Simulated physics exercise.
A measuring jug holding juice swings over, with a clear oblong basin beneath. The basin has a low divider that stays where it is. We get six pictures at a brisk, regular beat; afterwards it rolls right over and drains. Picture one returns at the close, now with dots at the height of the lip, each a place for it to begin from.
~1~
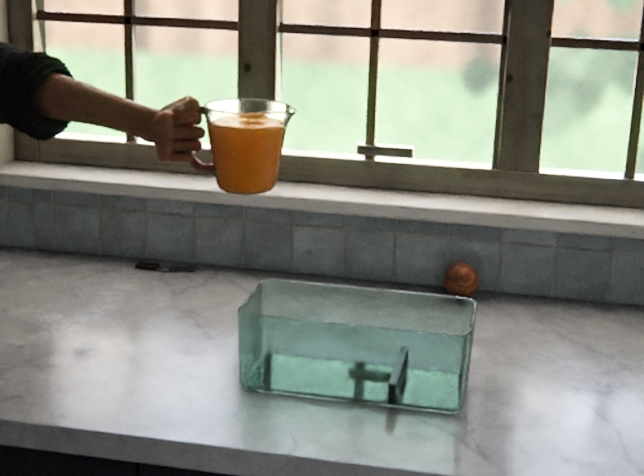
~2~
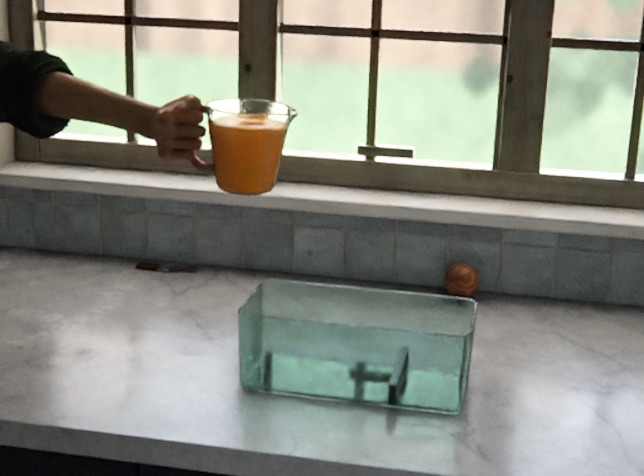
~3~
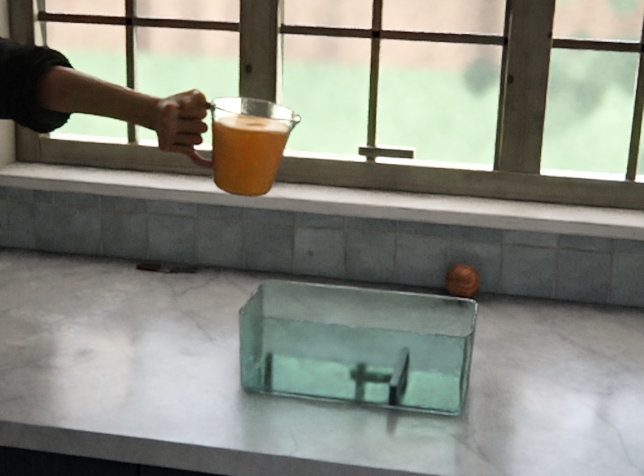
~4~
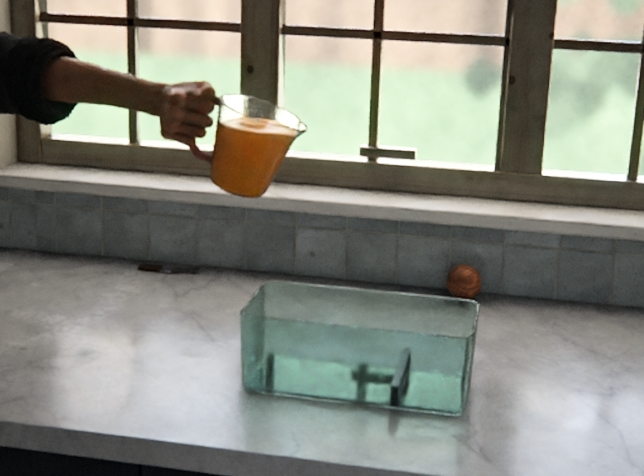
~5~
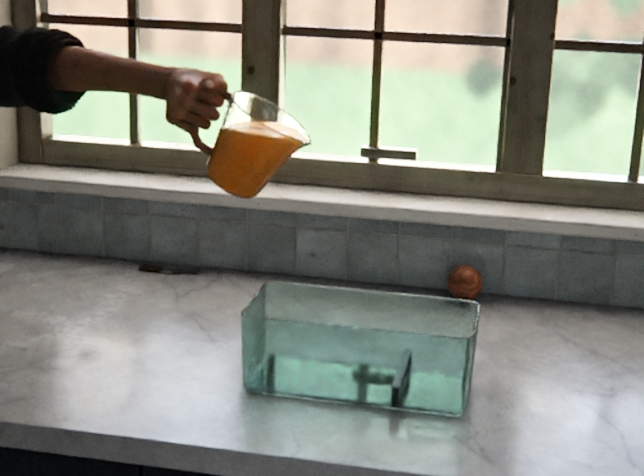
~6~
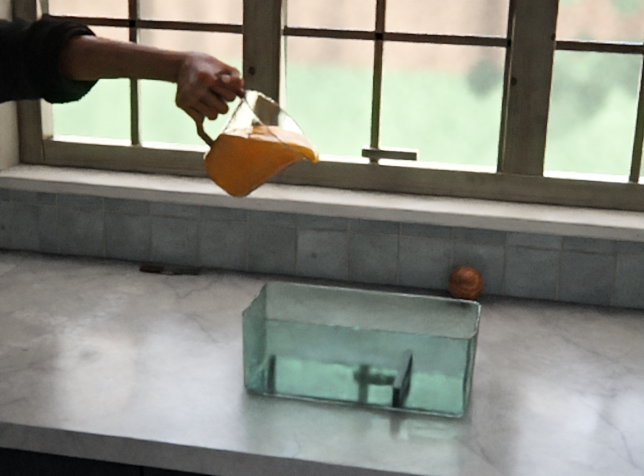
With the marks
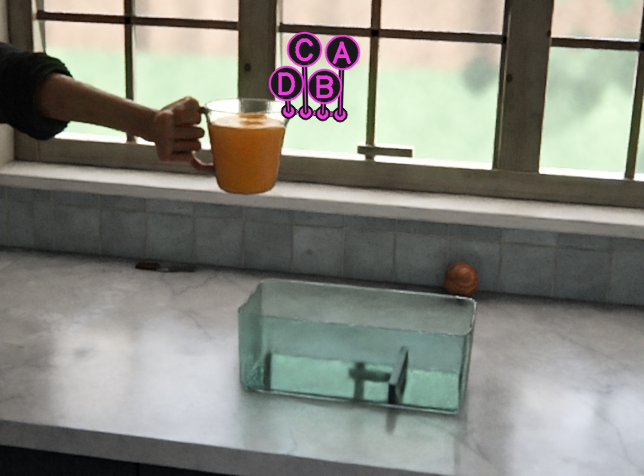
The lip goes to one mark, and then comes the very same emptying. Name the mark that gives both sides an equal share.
Take A.
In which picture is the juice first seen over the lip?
In picture 6.
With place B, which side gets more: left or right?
The left side.
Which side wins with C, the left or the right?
The left one.
On the marked copy, A at (340, 114); B at (322, 113); C at (305, 112); D at (288, 111).
Choosing A, about 49 % ends left of the wall and 48 % right of it; 3 % is lost outside.
Choosing B, about 83 % ends left of the wall and 9 % right of it; 8 % is lost outside.
Choosing C, about 83 % ends left of the wall and 12 % right of it; 5 % is lost outside.
Choosing D, about 79 % ends left of the wall and 18 % right of it; 4 % is lost outside.
